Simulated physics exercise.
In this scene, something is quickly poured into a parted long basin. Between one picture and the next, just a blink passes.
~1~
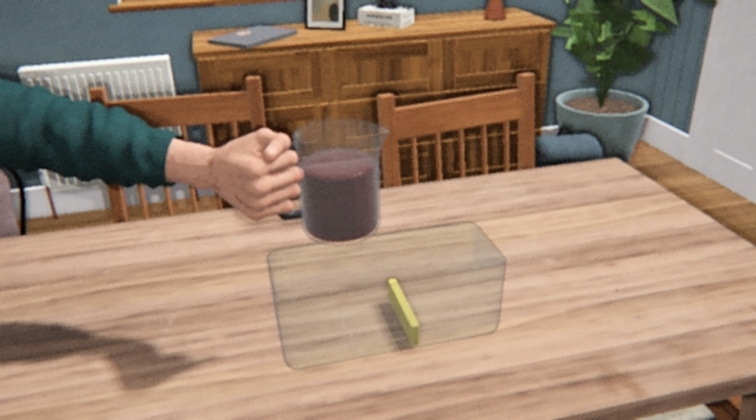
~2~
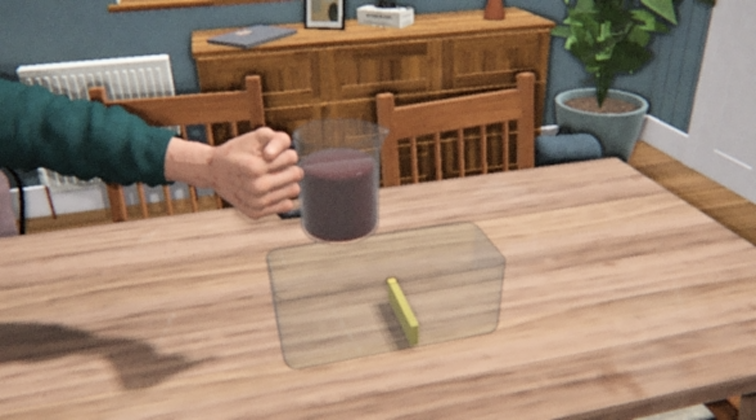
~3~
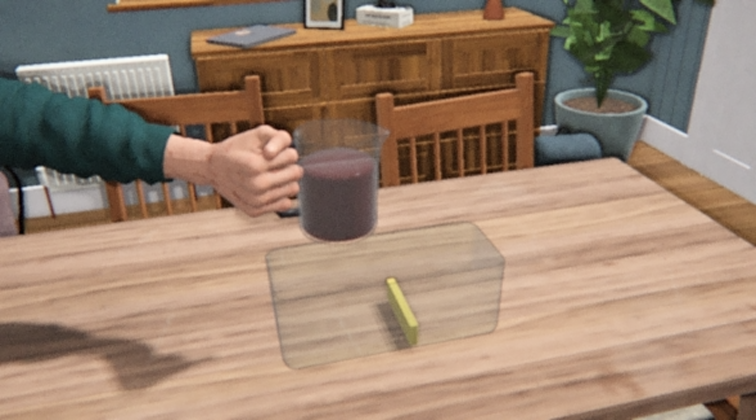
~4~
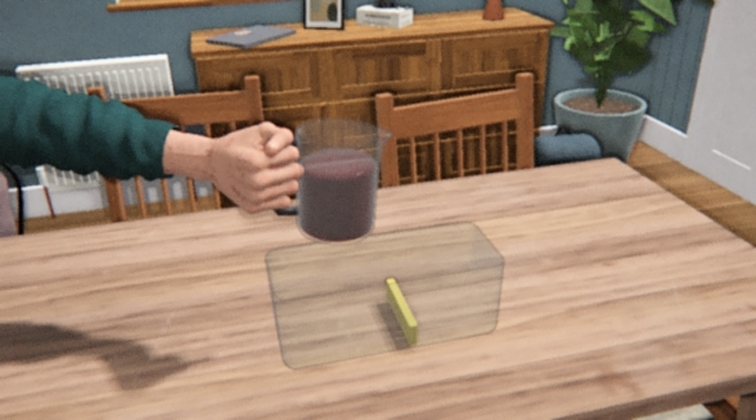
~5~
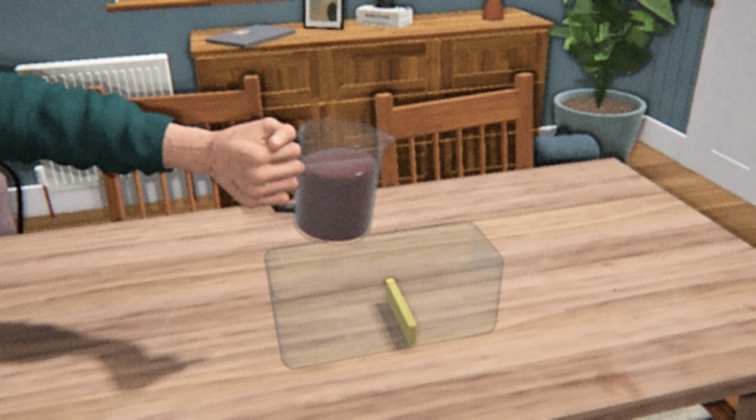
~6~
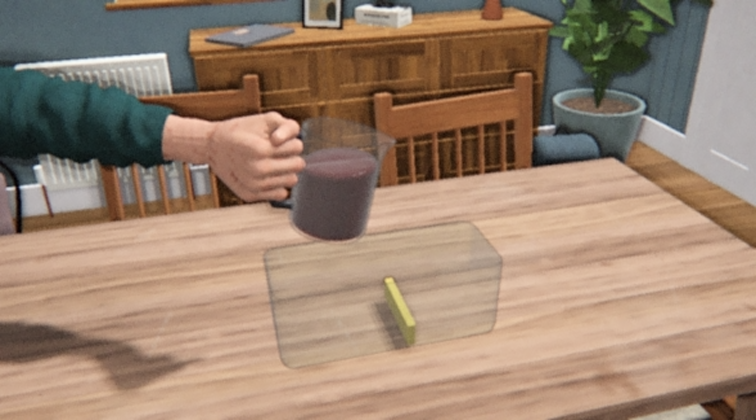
The footage shows a hand in a green sleeve holding a clear jug of dark wine above a transparent long basin with a low yellow divider on a wooden table, then gradually tilting the jug slightly to the right.
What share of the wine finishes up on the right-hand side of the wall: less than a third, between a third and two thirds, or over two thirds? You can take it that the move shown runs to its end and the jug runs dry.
Over two thirds.
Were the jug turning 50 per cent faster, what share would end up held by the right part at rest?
Roughly 75 percent.
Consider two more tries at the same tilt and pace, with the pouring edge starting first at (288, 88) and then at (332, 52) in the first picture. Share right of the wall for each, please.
Near 10 % and 55 %.
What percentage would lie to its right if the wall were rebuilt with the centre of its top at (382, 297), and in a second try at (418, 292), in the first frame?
Well, it's close to 95 per cent for the first one, then 75 per cent for the other.
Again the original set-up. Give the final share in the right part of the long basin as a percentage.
I'd say near 75 in a hundred.
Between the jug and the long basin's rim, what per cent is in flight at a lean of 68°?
Something close to 10 percent of it.
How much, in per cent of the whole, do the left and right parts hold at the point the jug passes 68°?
On the left 0 per cent, on the right 0 per cent.
A moment on, the jug is tipped part way and 89 per cent is still to pour, 0 is left of the wall and 2 right of it.
Next, the jug is tipped right over and 25 per cent is still to pour, 2 is left of the wall and 59 right of it.
Then the jug is tipped right over and 0 per cent is still to pour, 13 is left of the wall and 85 right of it.
Later the jug is tipped right over and 0 per cent is still to pour, 21 is left of the wall and 77 right of it.
In the end 22 per cent lies left of the wall, 76 right of it and 2 outside.
